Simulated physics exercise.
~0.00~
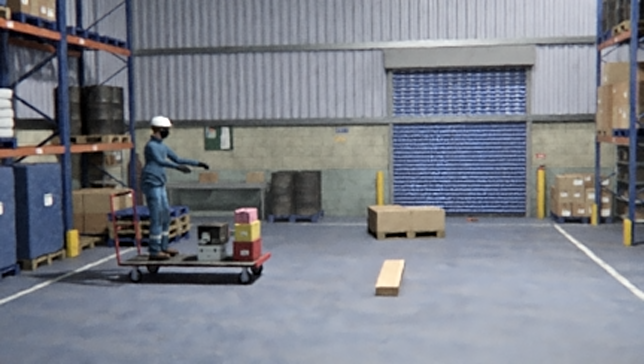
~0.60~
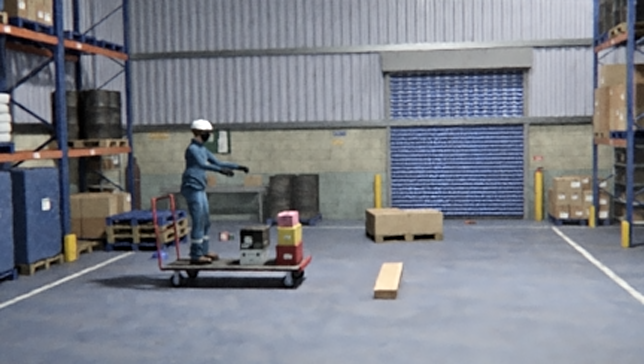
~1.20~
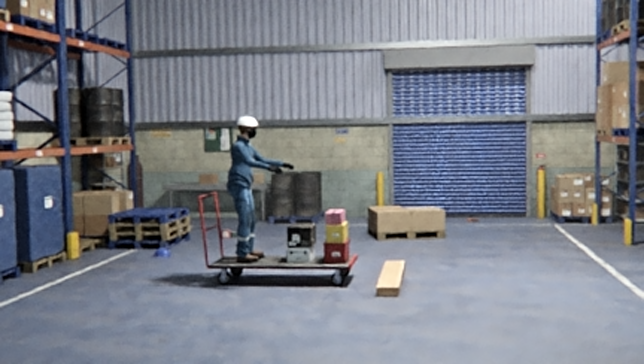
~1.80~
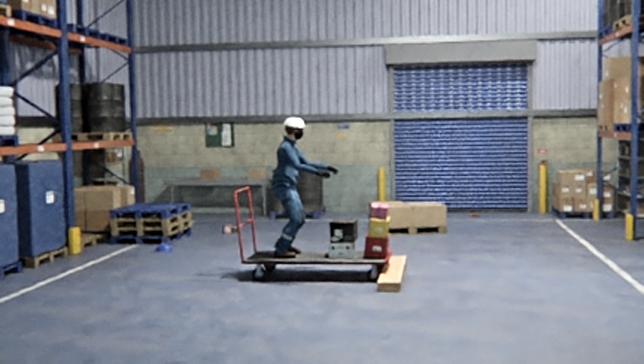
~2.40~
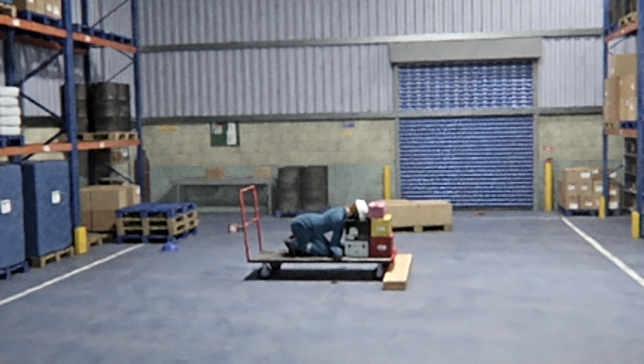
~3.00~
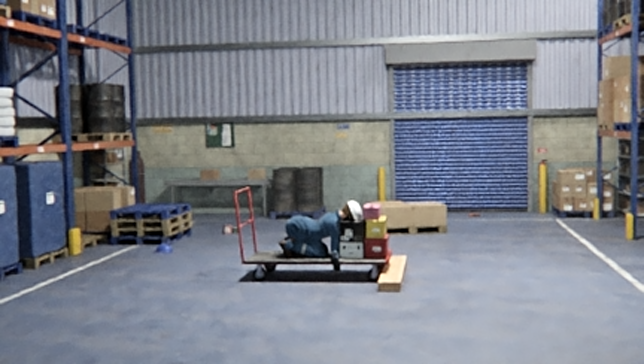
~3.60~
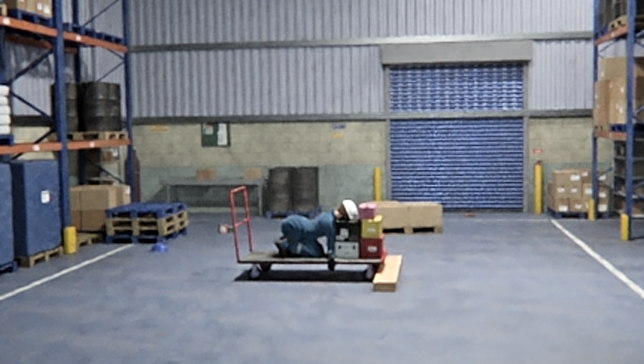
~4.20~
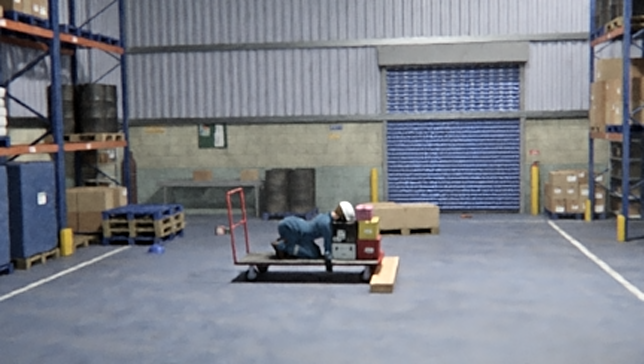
The clip opens in a warehouse, where a figure in blue overalls and a white helmet stands on a red-handled trolley with arms held forward, behind a loose stack of boxes and cases. The trolley rolls right toward a pale wooden beam on the floor. It stops against the beam without tipping, and the figure pitches forward with bent knees. The figure drops onto the deck, head against the load. Pink, yellow and red items stay stacked at the front beside the black and white ones. Finally, the figure lies slumped behind them, everything still aboard.
